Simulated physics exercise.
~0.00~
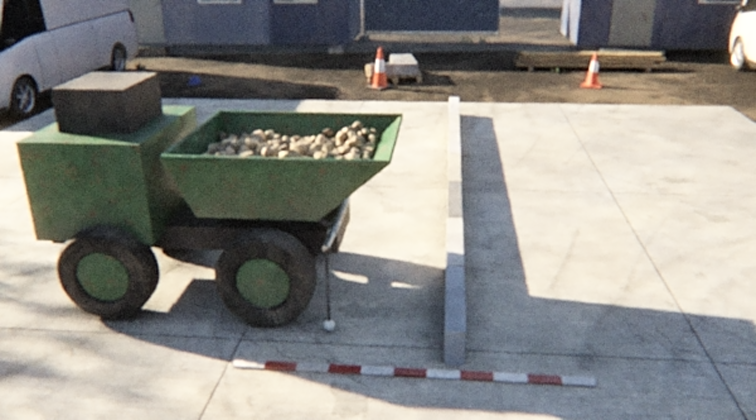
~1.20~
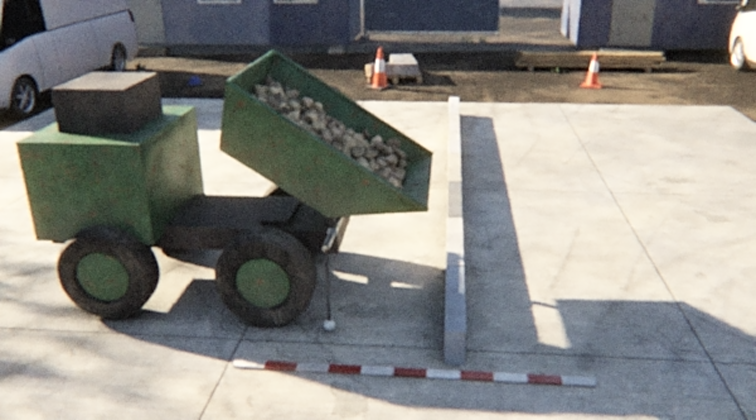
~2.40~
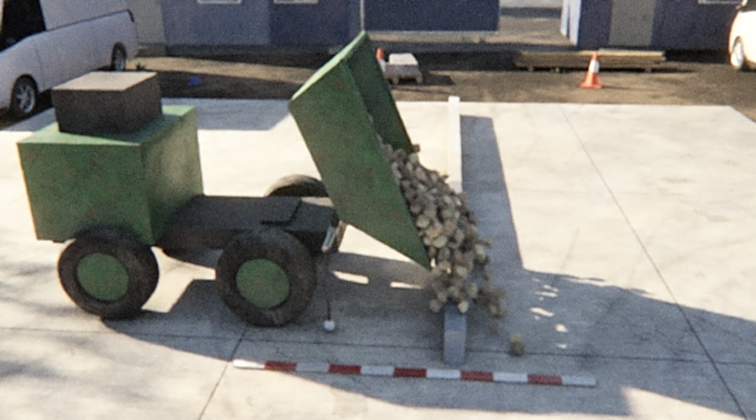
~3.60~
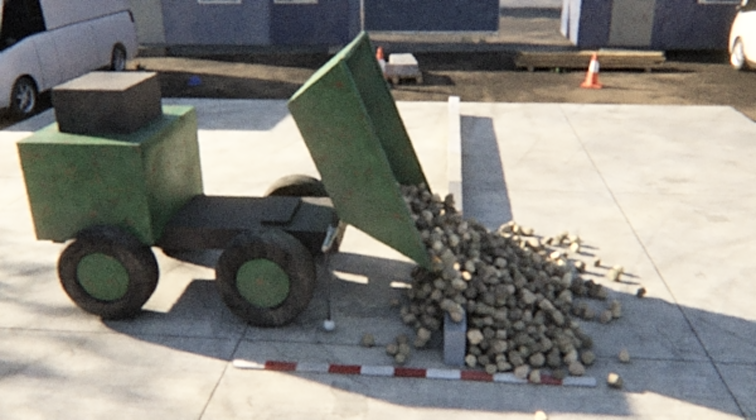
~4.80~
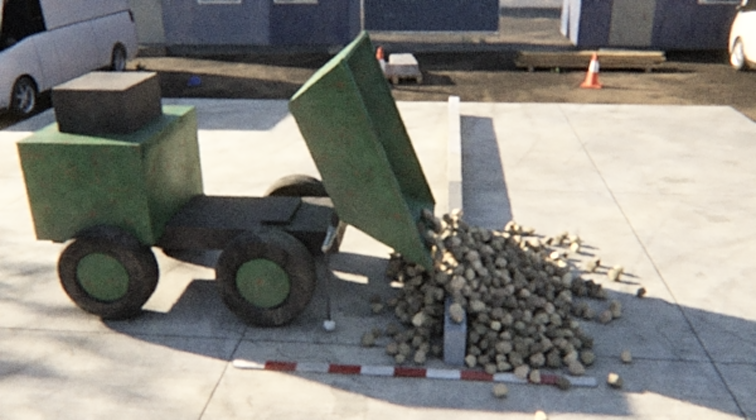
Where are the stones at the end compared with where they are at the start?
At the start the stones sit in the level skip of the green dumper. By the end nearly all of them lie lower down and to the right, in a heap on the ground on both sides of the kerb, with most of them beyond it.
At first, a green dumper stands on a sunlit concrete yard, its skip level and loaded with pale stones, with a low grey kerb just to the right. The skip then tilts up toward the right, while the stones stay inside it. As it tips more steeply, the stones slide out over the lower edge and drop onto the kerb. They pour down and spread into a heap on both sides of it, with some scattering to the right. At the end, the skip stays steeply raised and nearly empty, and most of the stones lie beyond the kerb.
